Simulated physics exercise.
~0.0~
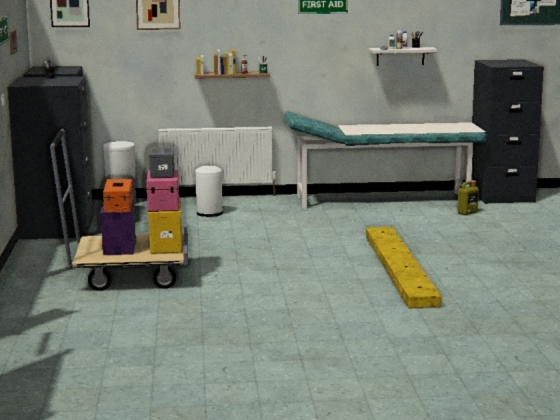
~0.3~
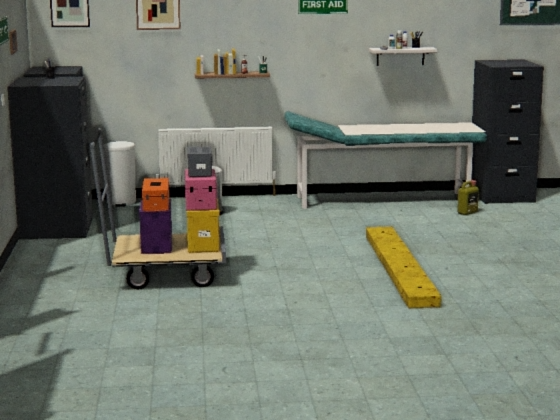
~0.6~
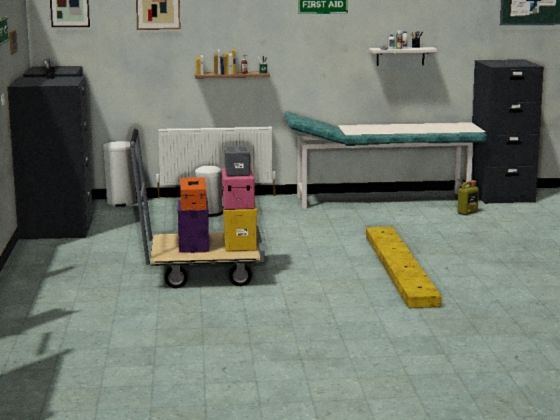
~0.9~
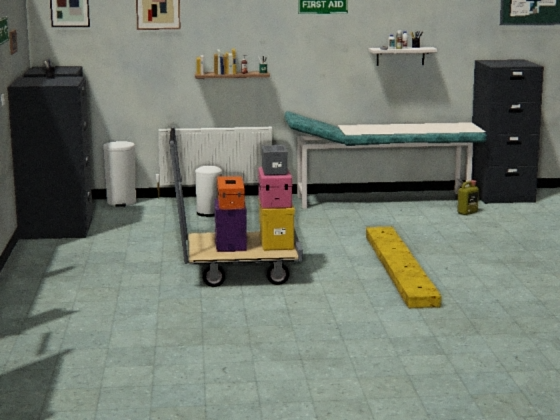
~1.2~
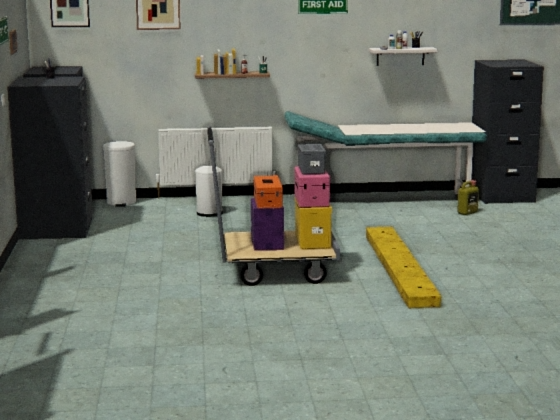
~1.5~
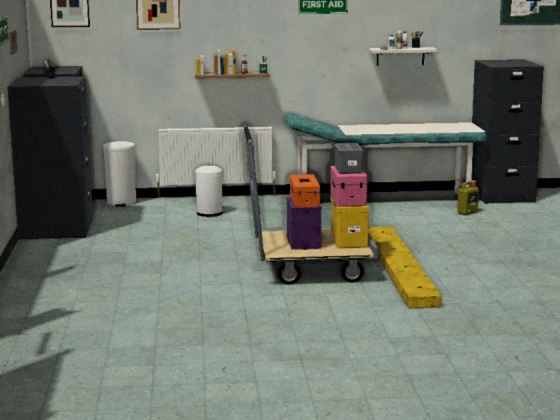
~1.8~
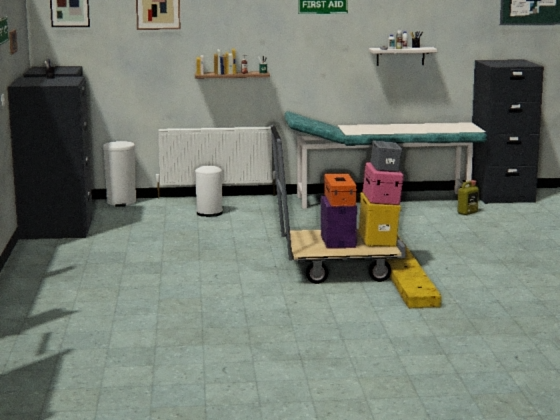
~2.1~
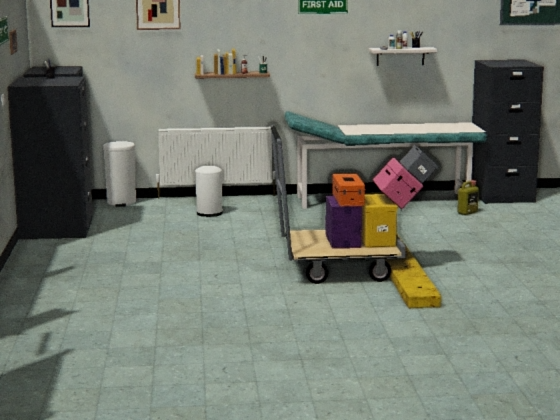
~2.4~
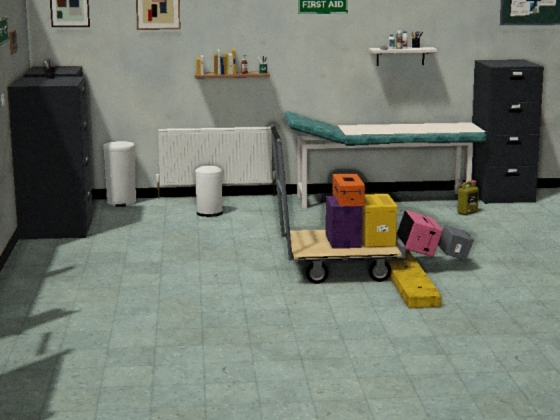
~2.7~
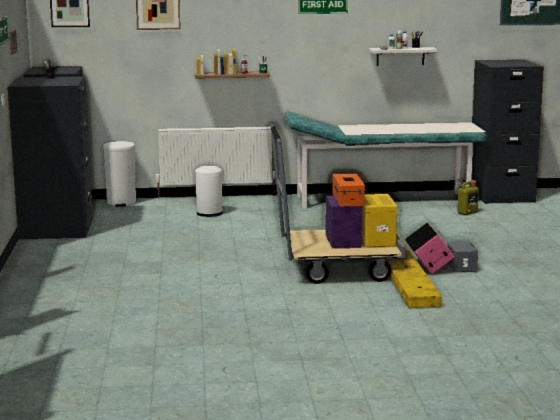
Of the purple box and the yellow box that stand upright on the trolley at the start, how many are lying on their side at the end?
None of them are; both the purple box and the yellow box are still standing upright on the trolley deck.
A platform trolley stacked with coloured boxes rolls right across a tiled room and stops at a yellow kerb. The pink box and the grey one above it tip off the front onto the floor, while the orange, purple and yellow boxes stay on the deck.
